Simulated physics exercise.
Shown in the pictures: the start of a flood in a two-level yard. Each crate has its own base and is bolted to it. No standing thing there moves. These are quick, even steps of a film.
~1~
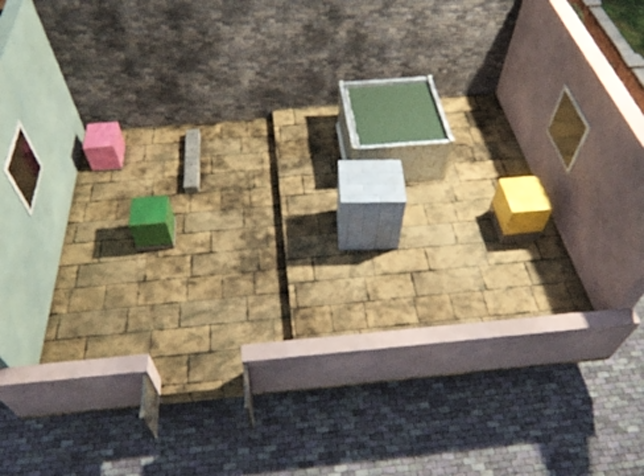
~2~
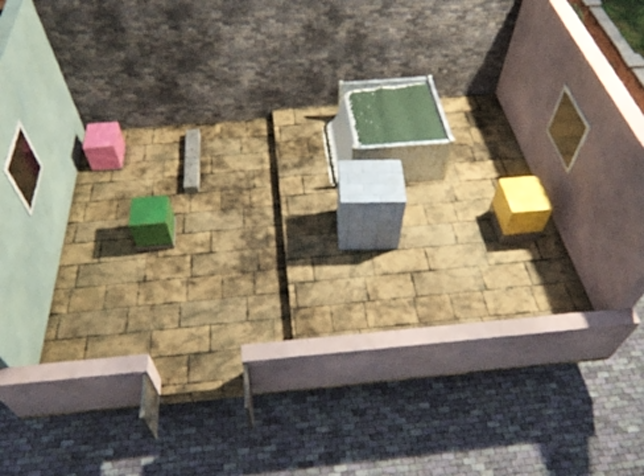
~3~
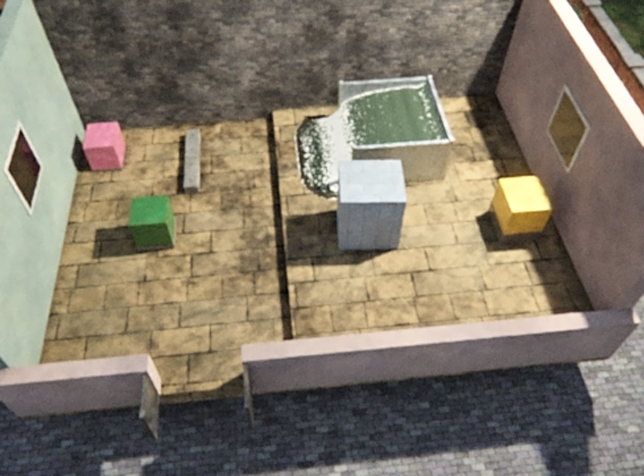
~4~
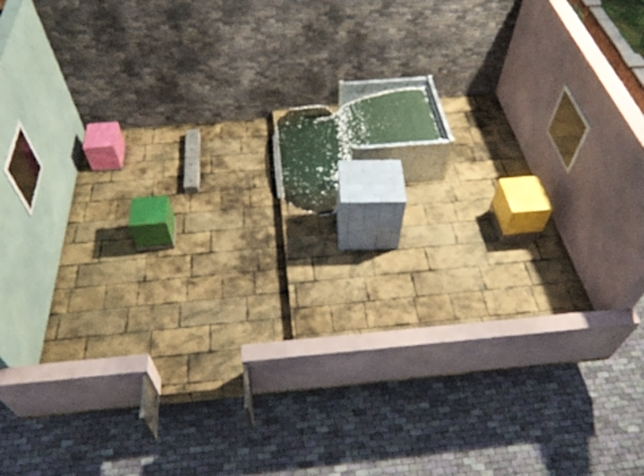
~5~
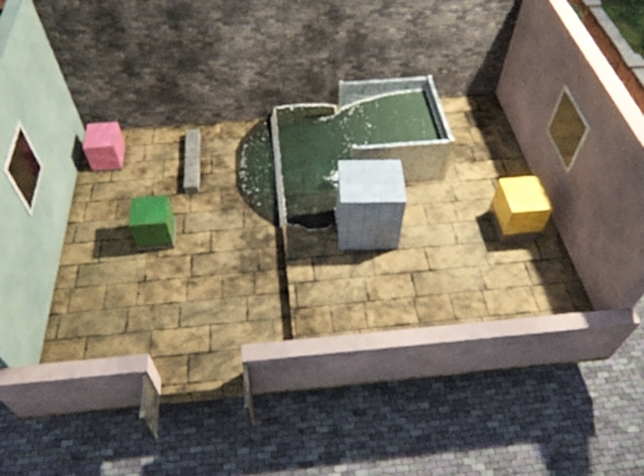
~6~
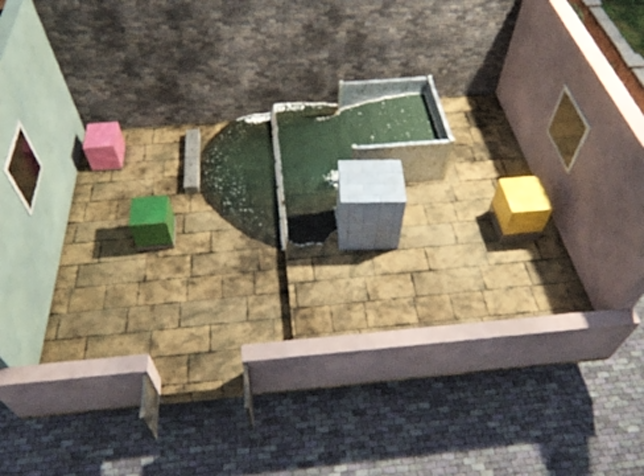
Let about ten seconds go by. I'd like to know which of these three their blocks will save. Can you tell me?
In order: The pink crate comes out wet; the green crate comes out wet; the yellow crate comes out dry.
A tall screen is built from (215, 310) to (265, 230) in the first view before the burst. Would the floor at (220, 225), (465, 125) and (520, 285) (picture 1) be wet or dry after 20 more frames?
One by one: Soaked, spared, spared.
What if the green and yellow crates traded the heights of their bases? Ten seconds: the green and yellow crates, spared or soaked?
Well, the green crate gets reached, and the yellow crate stays unflooded.
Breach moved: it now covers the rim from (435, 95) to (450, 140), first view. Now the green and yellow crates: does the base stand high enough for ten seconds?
Result - green crate stays clear, yellow crate gets flooded.
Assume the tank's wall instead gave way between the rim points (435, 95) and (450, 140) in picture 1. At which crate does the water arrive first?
That would be the yellow-painted one, reached first.
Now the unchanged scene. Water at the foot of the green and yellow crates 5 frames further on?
Note - green: Got wet; yellow: Stays dry.
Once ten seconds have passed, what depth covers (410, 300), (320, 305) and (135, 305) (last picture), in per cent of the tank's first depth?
About 0 per cent, then 0 per cent, then 10 per cent.
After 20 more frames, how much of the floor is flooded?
That's roughly 50 per cent.
A moment on, water covers 40 % of the floor; the pink crate water round its plinth, the green crate water round its plinth, the yellow crate not reached.
Next, water covers 50 % of the floor; the pink crate water round its plinth, the green crate water round its plinth, the yellow crate not reached.
Then, water covers 50 % of the floor; the pink crate water round its plinth, the green crate water round its plinth, the yellow crate not reached.
Later, water covers 55 % of the floor; the pink crate water round its plinth, the green crate water round its plinth, the yellow crate not reached.
In the end, water covers 50 % of the floor; the pink crate was topped, the green crate was topped, the yellow crate stayed above the water.
